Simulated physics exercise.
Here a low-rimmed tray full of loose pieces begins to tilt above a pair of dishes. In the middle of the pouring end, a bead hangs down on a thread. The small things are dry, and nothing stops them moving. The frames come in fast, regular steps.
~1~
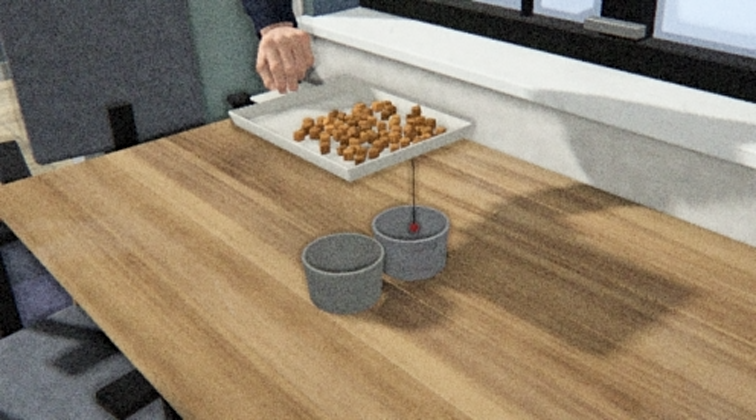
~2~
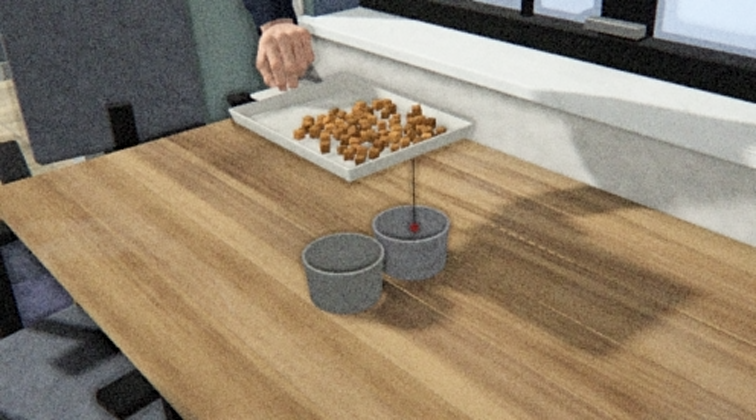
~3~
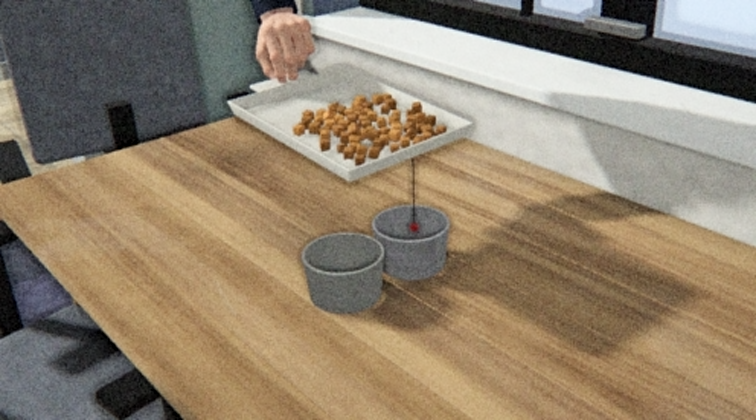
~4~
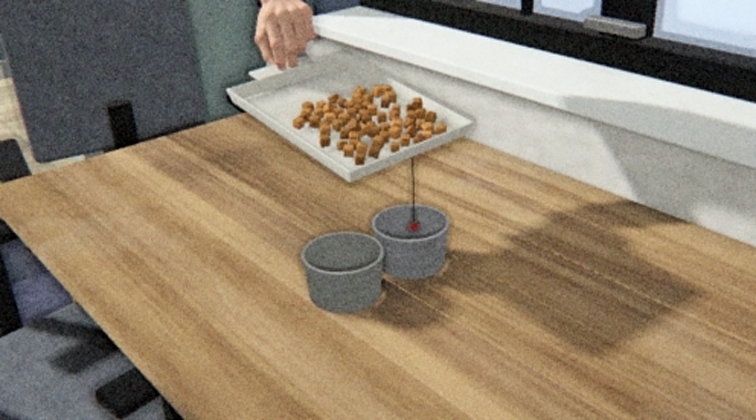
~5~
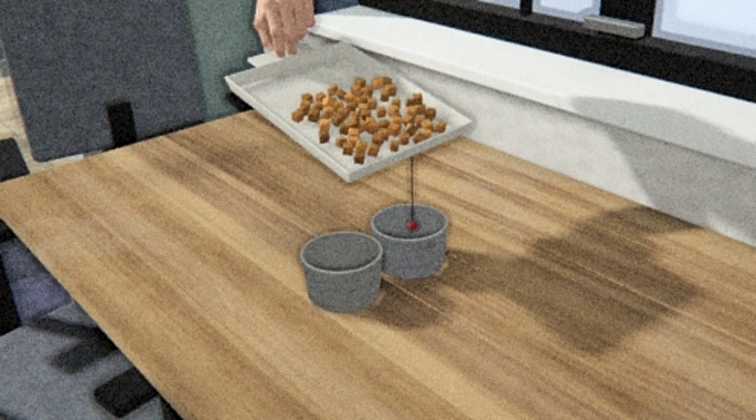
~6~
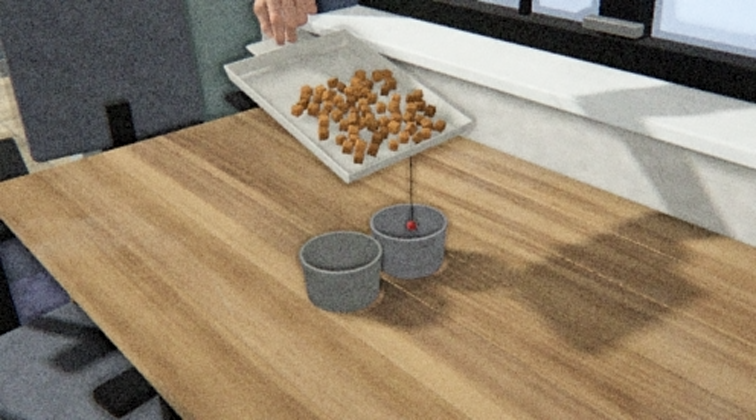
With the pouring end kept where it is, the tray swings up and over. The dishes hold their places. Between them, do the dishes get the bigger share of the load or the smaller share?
The smaller share.
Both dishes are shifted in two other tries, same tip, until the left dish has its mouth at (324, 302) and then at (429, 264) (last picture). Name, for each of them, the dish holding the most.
Right side first, Left side second.
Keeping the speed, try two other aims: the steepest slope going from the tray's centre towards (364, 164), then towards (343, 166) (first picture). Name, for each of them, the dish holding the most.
The first try favours the left of the two, the second the left of the two.
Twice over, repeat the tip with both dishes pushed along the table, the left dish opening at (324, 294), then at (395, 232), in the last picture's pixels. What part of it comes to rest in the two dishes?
Trial 1 around 30 percent, trial 2 around 0 percent.
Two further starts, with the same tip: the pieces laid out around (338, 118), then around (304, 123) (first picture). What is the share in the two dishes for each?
Shares in turn: 0 % and 0 %.
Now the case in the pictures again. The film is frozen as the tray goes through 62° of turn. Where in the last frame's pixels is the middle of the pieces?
Look about (396, 127) in the last picture.
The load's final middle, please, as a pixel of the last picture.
Near (444, 325).
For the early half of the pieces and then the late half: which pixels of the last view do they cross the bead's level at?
The first part passes (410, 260); everything after passes (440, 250).
Shortly afterwards, tray tipped steeply; all but a few on the tray; only a few in the air.
Next, tray tipped past a quarter turn; all but a few on the tray; a little outside both; only a few in the air.
Some moments later, tray tipped past a quarter turn; the whole lot outside both.
In the end, tray tipped past a quarter turn; none at all in the left dish; none at all in the right dish; the whole lot outside both.
